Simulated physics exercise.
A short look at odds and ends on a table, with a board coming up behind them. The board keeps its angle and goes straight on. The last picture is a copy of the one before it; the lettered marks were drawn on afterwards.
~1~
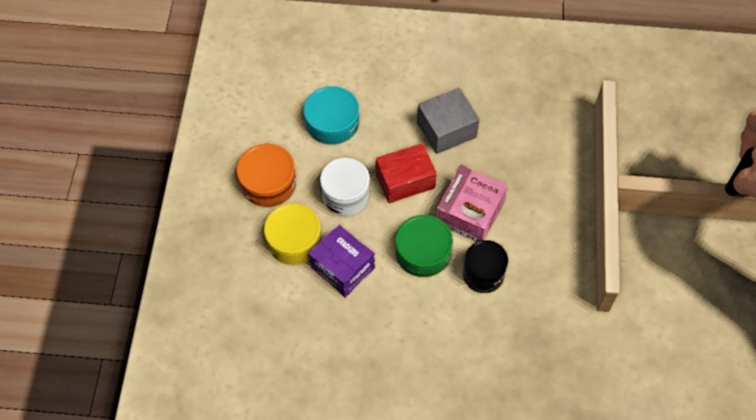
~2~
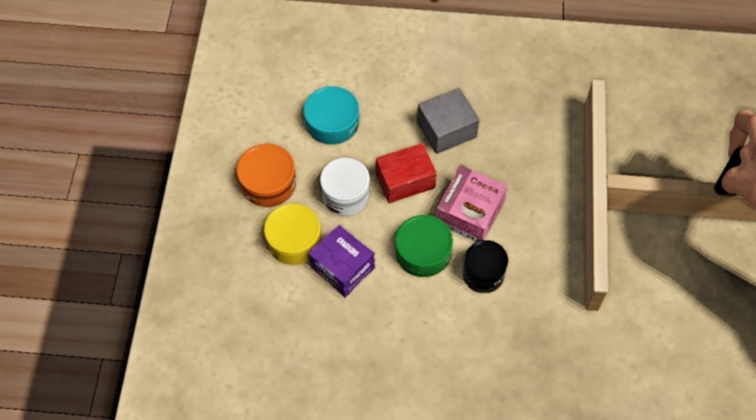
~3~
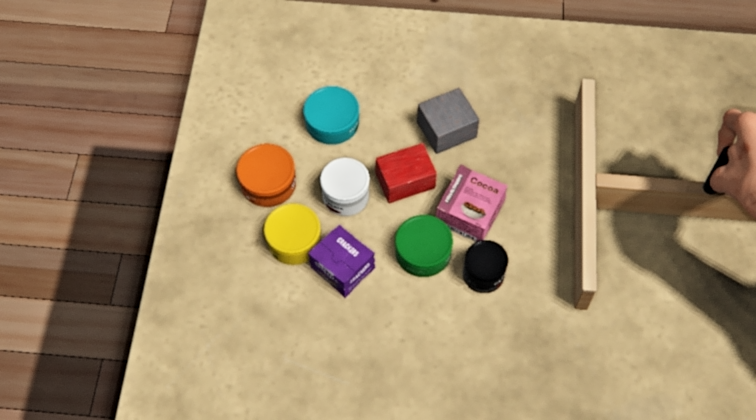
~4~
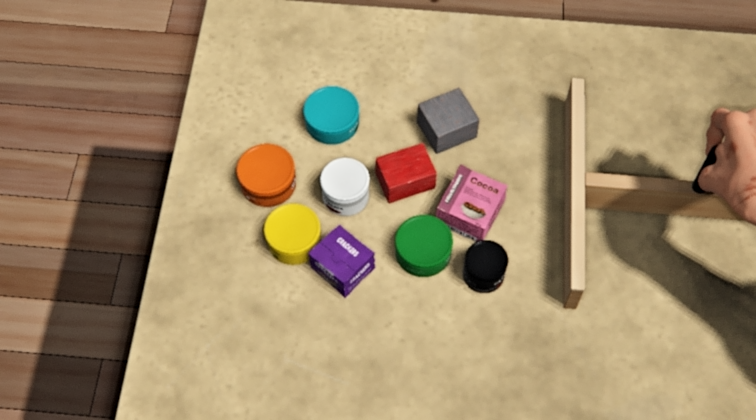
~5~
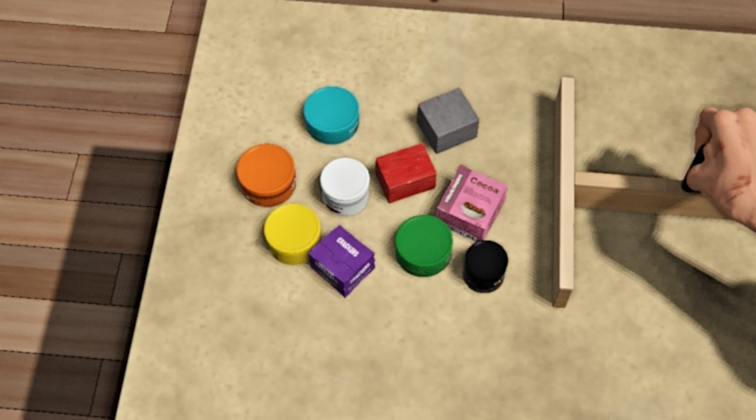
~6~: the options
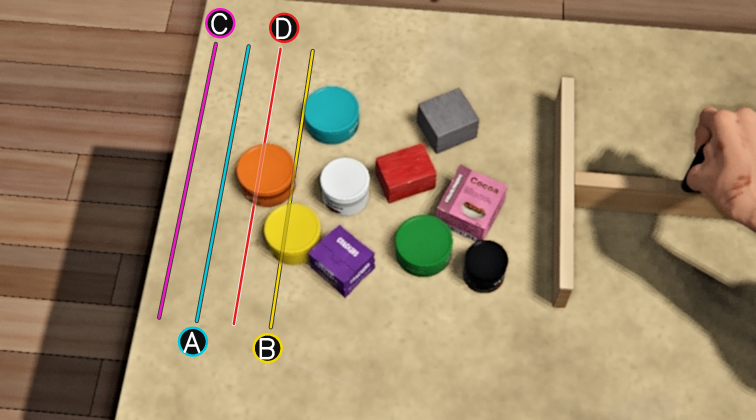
The footage shows a group of colourful round tubs and small boxes resting still on a pale, mottled surface while a hand at the right slides a T-shaped wooden board slowly leftward, narrowing the gap between them.
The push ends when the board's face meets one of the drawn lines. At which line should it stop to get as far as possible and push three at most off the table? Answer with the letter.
As far as mark D.
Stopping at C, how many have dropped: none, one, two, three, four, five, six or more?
In all, six or more.
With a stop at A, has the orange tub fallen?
By then, yes.
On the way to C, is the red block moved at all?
Yes.
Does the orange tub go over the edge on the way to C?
By then, yes.
On the marked copy, A at (225, 174); B at (293, 179); C at (190, 171); D at (259, 176).
Taking D. A third of the way, board (456, 168); grey block (424, 116); white tub (321, 186).
Two thirds of the way, board (346, 159); orange tub (216, 170); yellow jar (247, 235).
When it is over, board (261, 152); orange tub over the edge; turquoise jar (198, 88); one fallen.
As for the rest, A drops five; B is within the limit but short; C drops eight.
